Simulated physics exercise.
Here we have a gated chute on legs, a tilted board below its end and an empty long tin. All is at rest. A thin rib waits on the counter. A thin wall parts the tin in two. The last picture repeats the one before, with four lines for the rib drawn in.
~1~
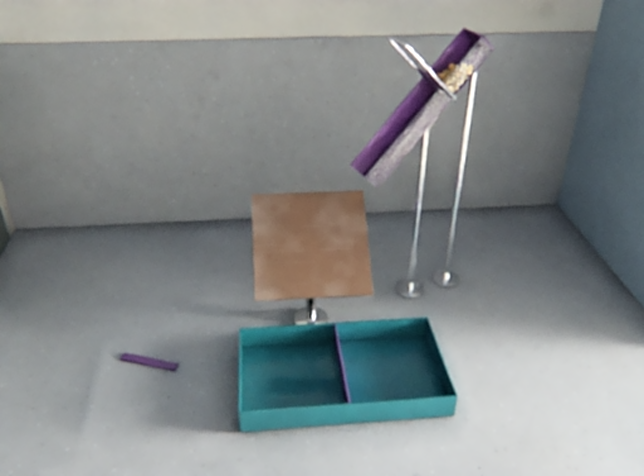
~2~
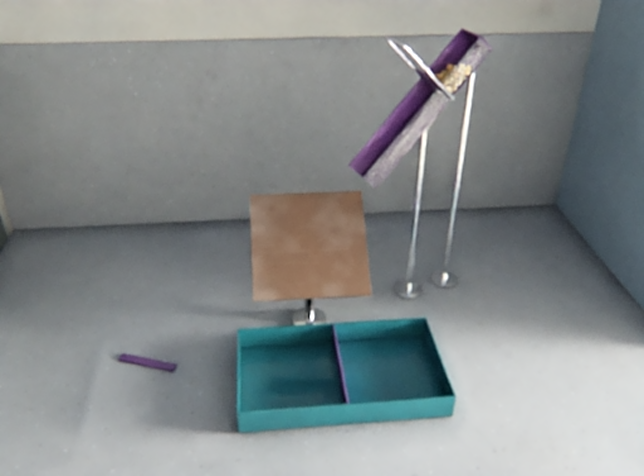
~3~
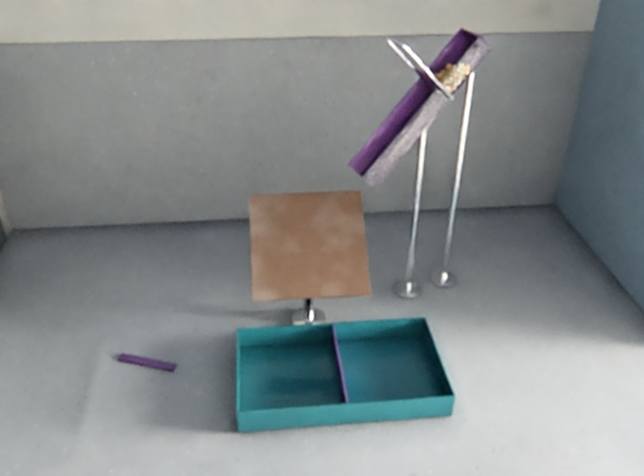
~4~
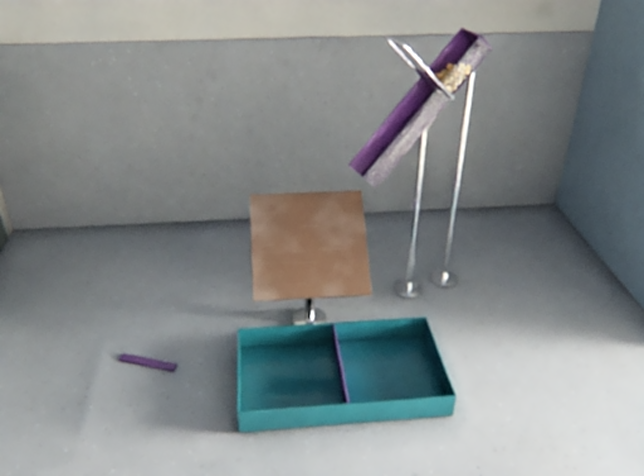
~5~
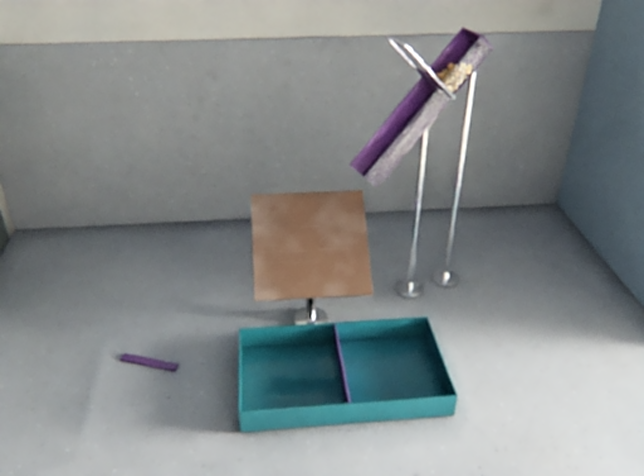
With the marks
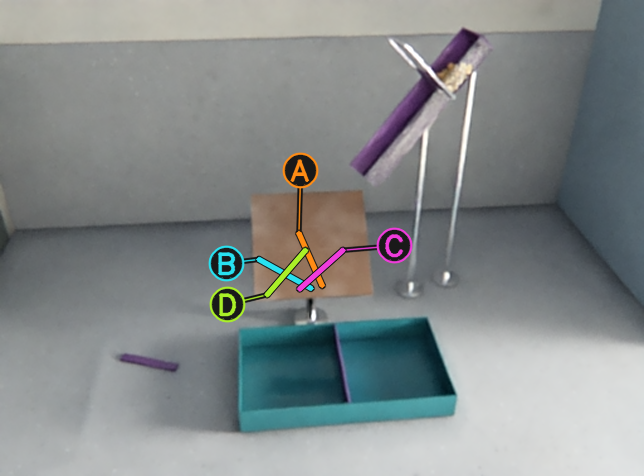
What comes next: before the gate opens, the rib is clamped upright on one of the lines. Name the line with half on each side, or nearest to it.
The answer is line A.
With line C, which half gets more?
The left half.
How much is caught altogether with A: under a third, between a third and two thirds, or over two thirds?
Over two thirds.
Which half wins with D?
The left half.
On the marked copy, line A from (298, 233) to (322, 285); line B from (258, 259) to (311, 288); line C from (343, 250) to (299, 289); line D from (305, 250) to (267, 294).
With A, of what is caught, roughly half in the left half, roughly half in the right.
With B, of what is caught, the larger part in the left half, about a tenth in the right.
With C, of what is caught, every piece in the left half, not one piece in the right.
With D, of what is caught, every piece in the left half, not one piece in the right.
